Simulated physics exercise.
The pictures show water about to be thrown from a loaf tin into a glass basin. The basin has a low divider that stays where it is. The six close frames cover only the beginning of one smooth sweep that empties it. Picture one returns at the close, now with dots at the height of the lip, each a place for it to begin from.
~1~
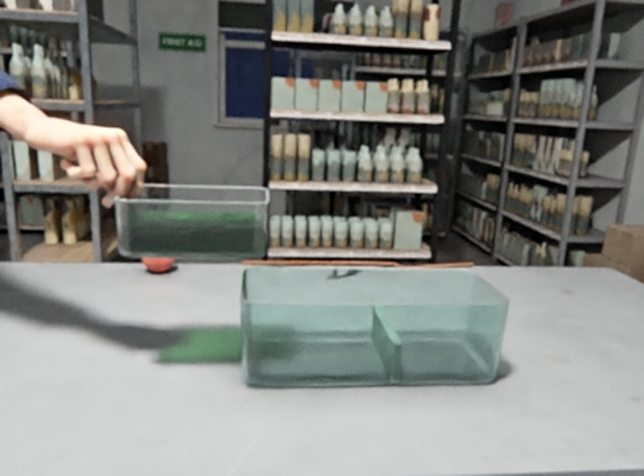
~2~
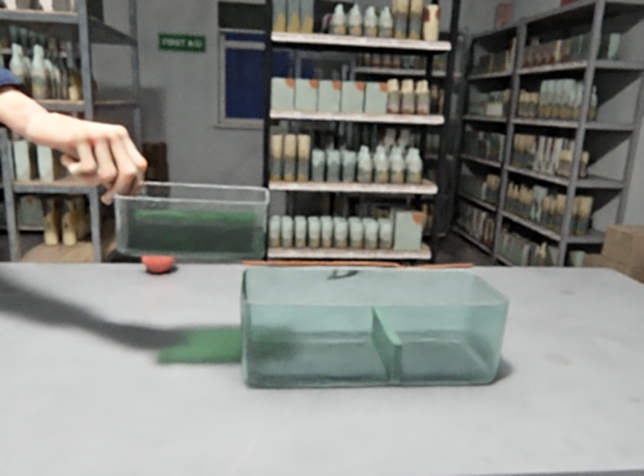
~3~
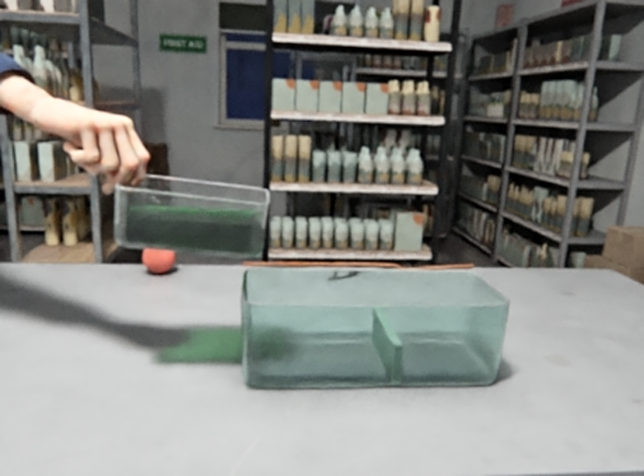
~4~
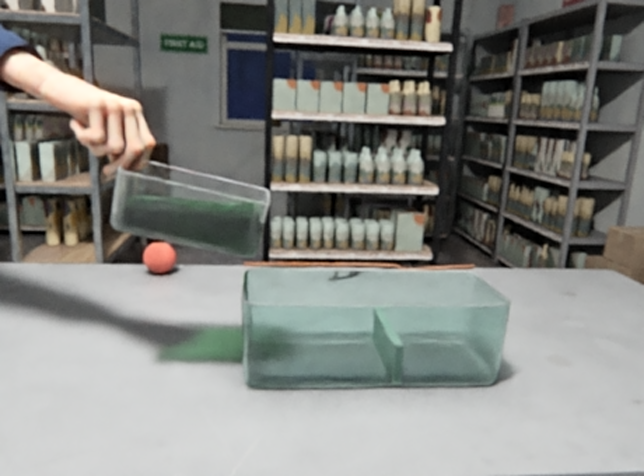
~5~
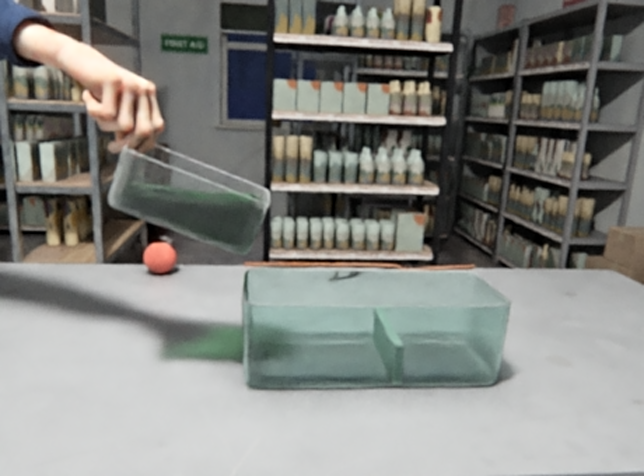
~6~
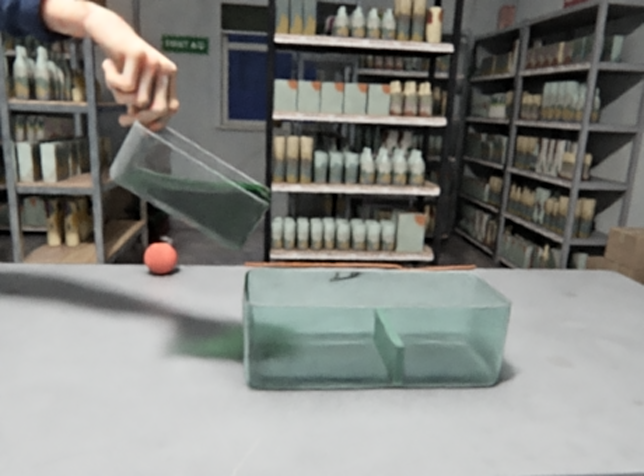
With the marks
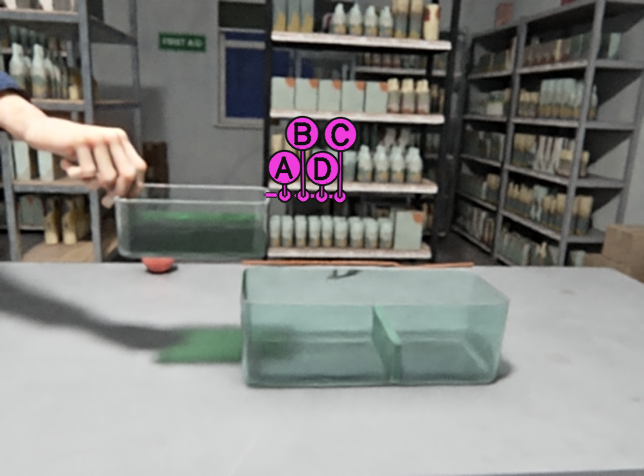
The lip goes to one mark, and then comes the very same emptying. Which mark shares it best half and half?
D is best.
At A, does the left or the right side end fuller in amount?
More ends on the left.
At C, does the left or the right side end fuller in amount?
The right one.
In magenta, A at (284, 195); B at (303, 195); C at (339, 196); D at (321, 196).
With A, about 95 % ends left of the wall and 2 % right of it; 3 % is lost outside.
With B, about 90 % ends left of the wall and 8 % right of it.
With C, about 13 % ends left of the wall and 84 % right of it; 3 % is lost outside.
With D, about 53 % ends left of the wall and 44 % right of it; 3 % is lost outside.
